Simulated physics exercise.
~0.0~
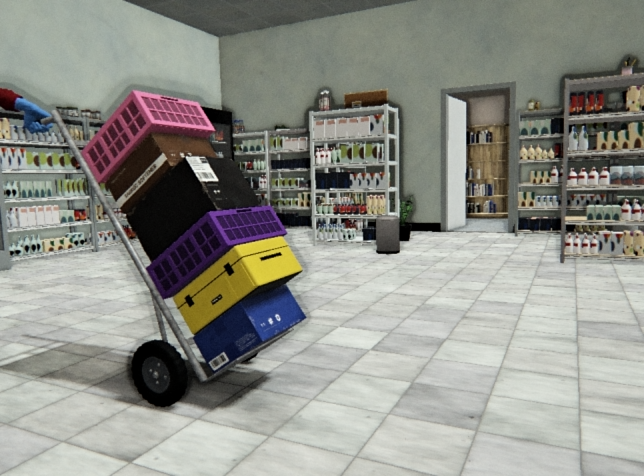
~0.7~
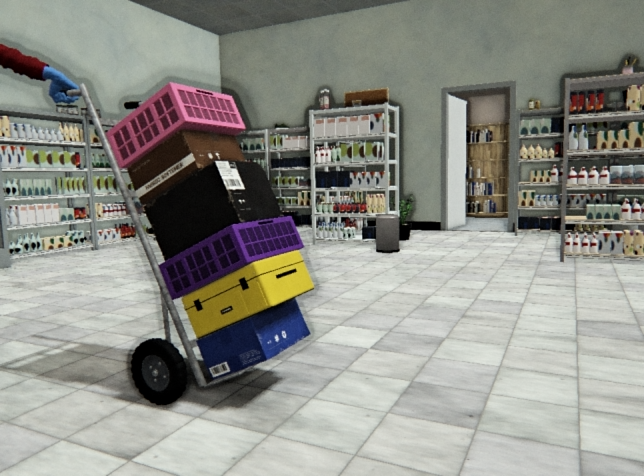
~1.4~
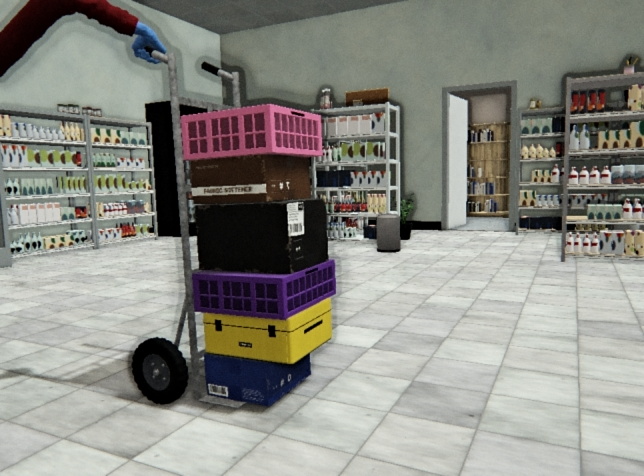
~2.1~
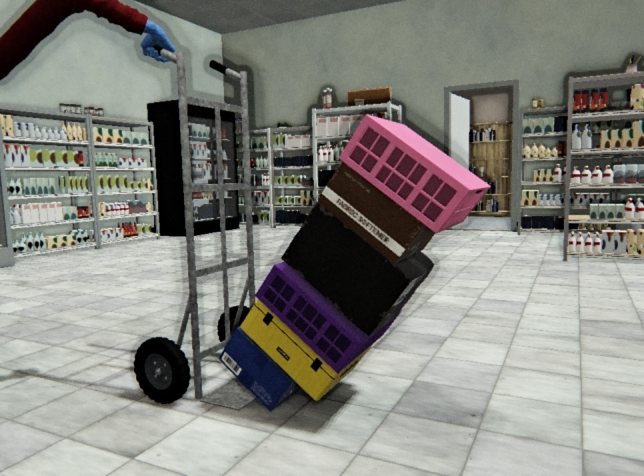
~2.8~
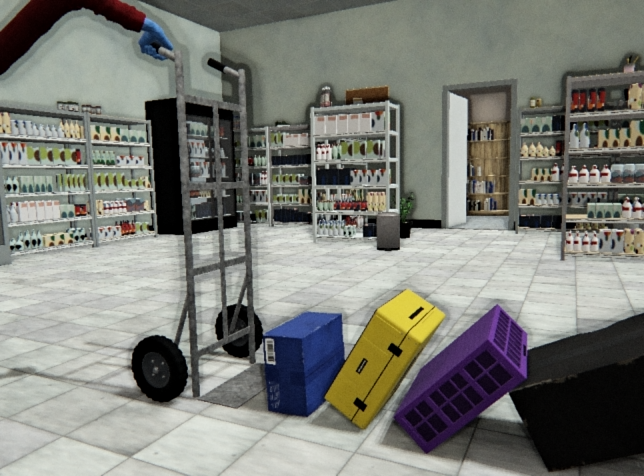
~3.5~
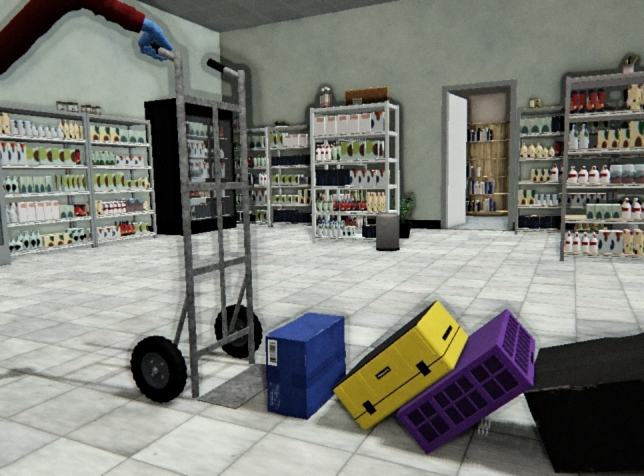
In a store with a pale tiled floor and shelves of bottles, a gloved hand in a red sleeve holds a tilted hand truck stacked with a pink crate, a brown parcel, a black parcel, a purple crate, a yellow toolbox and a blue box. The hand swings the truck upright. As it stops, the whole stack leans away to the right and topples off. The pink crate and brown parcel disappear from view. At the end, the toolbox and purple crate lie overturned beside the black parcel, while the blue box rests on its side by the upright truck.
